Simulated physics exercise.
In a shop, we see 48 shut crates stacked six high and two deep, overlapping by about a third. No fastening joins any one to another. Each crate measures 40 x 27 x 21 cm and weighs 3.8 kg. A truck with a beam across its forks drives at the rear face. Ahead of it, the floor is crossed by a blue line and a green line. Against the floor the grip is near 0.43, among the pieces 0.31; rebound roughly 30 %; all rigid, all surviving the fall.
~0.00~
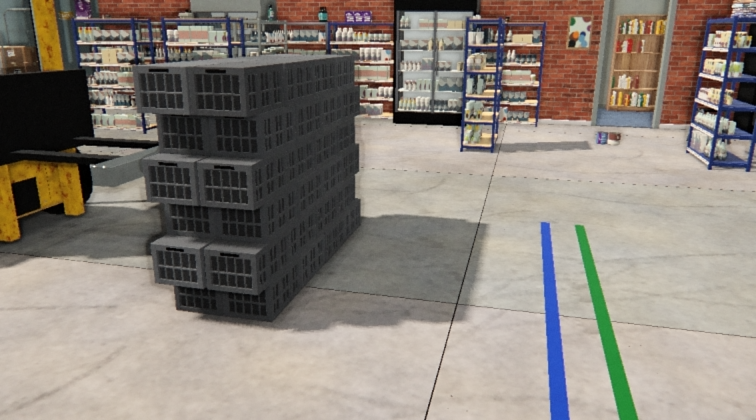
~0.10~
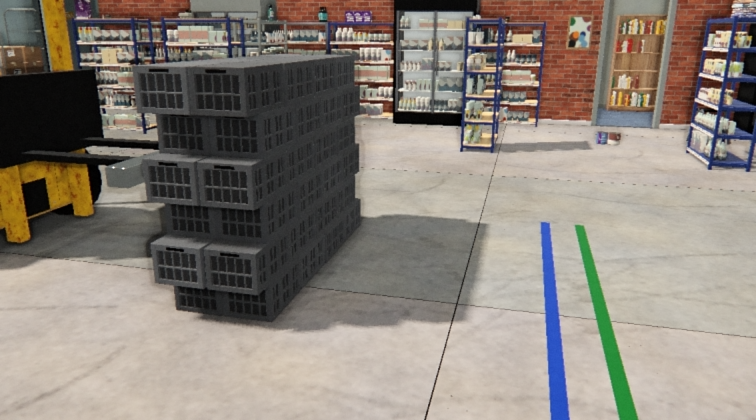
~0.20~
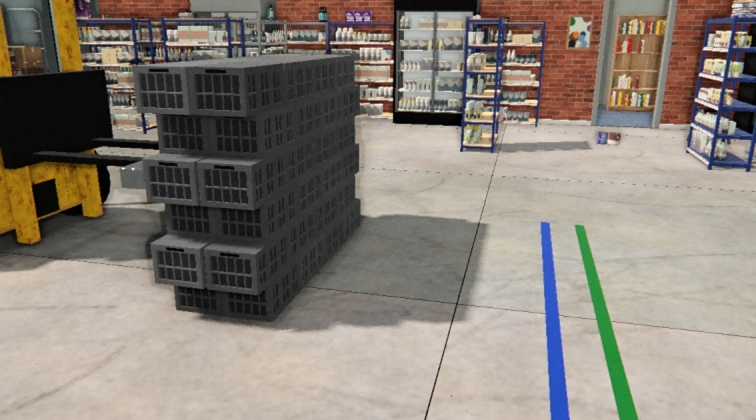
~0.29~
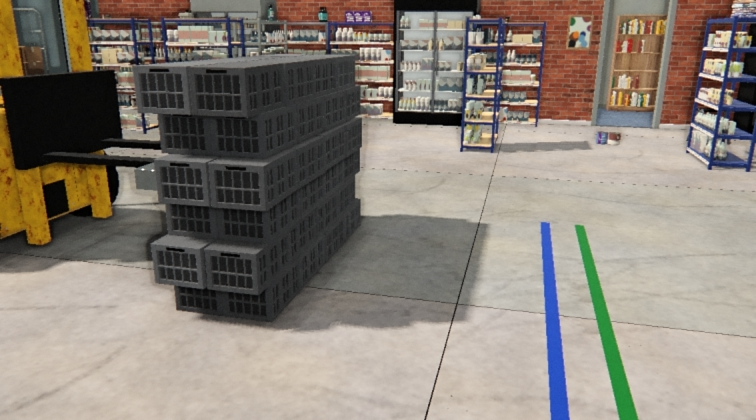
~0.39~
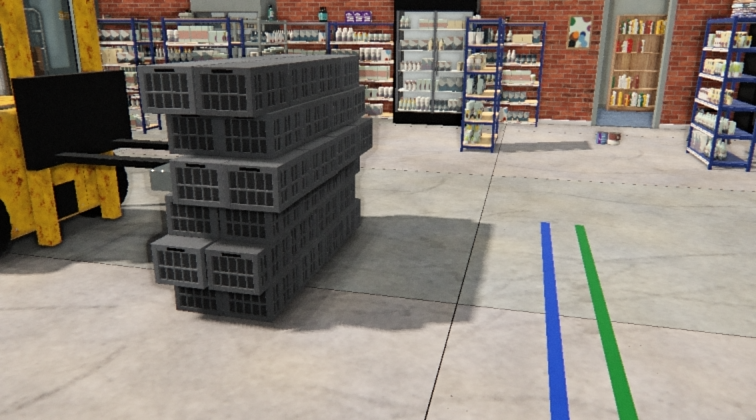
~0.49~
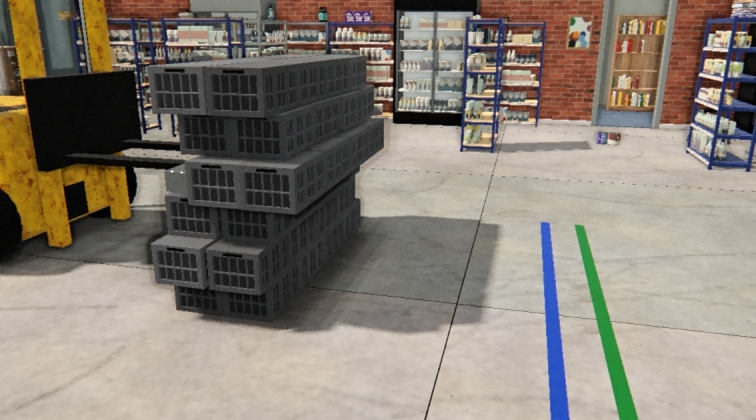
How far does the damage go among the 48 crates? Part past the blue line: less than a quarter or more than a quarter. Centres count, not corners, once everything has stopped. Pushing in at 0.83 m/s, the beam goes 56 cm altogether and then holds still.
My guess is the tally past the line never reaches a quarter.
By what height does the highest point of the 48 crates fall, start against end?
Lower by close to 65 cm.
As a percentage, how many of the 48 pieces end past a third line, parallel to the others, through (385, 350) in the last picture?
About 35 %.
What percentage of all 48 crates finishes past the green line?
That would be roughly 5 percent of them.
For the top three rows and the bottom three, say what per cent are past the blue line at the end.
Top share 20 per cent; bottom share 0 per cent.
By 0.66 s, none of the 48 crates past the blue line, 31 disturbed.
By 0.92 s, none of the 48 crates past the blue line, 35 disturbed.
By 1.38 s, none of the 48 crates past the blue line, 33 disturbed.
By 1.88 s, 4 of the 48 crates past the blue line.
When it is over (3.4 s), 5 of the 48 crates past the blue line. That is 10 per cent.
